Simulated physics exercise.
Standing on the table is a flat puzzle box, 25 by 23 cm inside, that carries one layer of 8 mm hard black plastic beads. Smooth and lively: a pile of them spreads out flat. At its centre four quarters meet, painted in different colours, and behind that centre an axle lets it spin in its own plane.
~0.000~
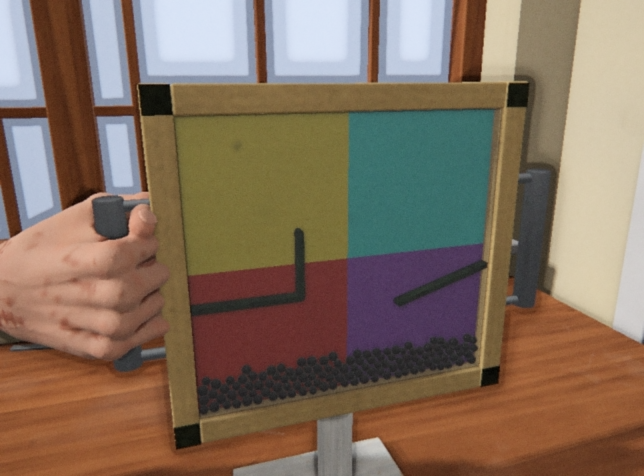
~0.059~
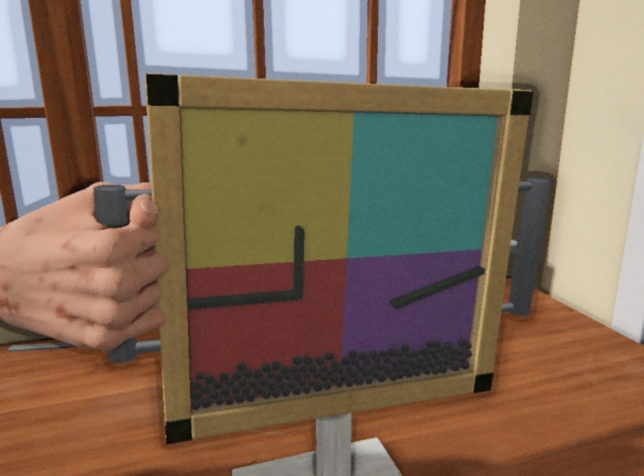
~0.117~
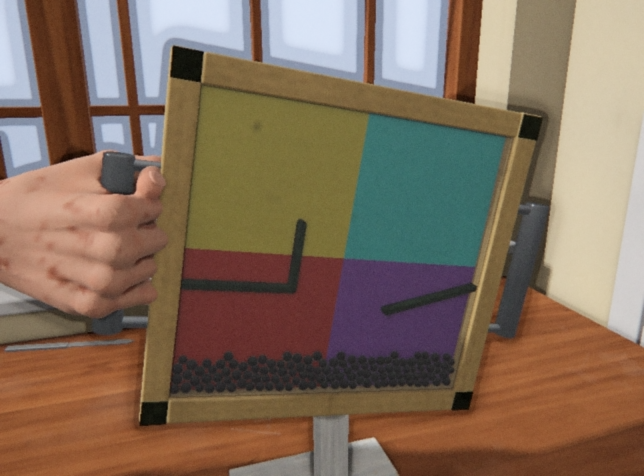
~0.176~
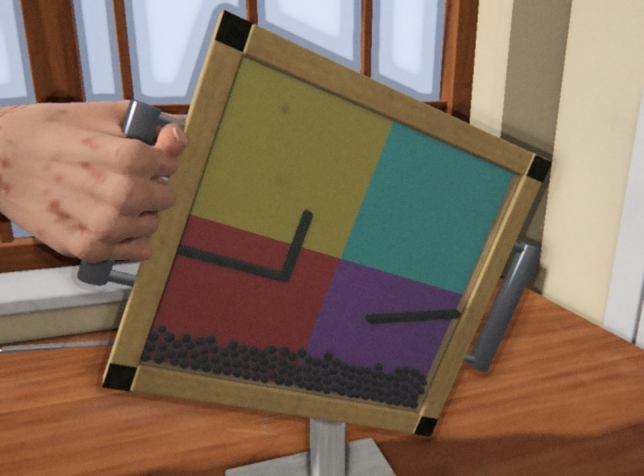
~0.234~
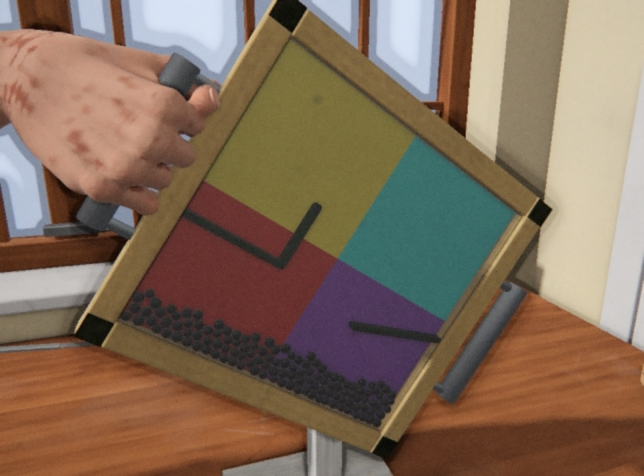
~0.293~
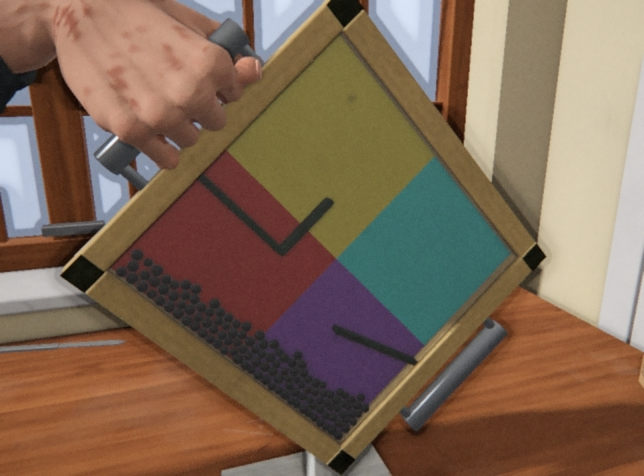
On a wooden table, a hand turning a framed four-coloured puzzle box clockwise, small dark beads sloping along its lower edge.
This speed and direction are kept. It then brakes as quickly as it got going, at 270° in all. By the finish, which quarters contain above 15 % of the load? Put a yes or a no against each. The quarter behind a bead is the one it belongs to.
Purple gets no; red gets yes; yellow gets yes; turquoise gets no.
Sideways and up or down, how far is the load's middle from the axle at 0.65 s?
The middle sits about 10 centimetres left and 3 centimetres below the axle.
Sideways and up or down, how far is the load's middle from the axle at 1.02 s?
Roughly 4 cm to the left of the axle and 6 cm above it.
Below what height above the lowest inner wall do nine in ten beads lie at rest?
Height: Approx. 6 cm.
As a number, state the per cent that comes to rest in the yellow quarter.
I'd say close to 25 per cent of the load.
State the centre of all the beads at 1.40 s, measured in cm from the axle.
The middle sits around 3 cm right of the axle and some 10 cm beneath it.
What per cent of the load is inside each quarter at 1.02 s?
Purple quarter: 80; red quarter: 5; yellow quarter: 10; turquoise quarter: 5.
After 0.65 s it has turned 124°, the beads' middle is 10 cm left of and 3 cm below the axle; by quarter, purple 100 %.
After 1.40 s it has turned 270°, the beads' middle is 3 cm right of and 10 cm below the axle; by quarter, red 75 %, yellow 25 %.
In the end, by 2.1 s, purple 0 %, red 75 %, yellow 25 %, turquoise 0 %.
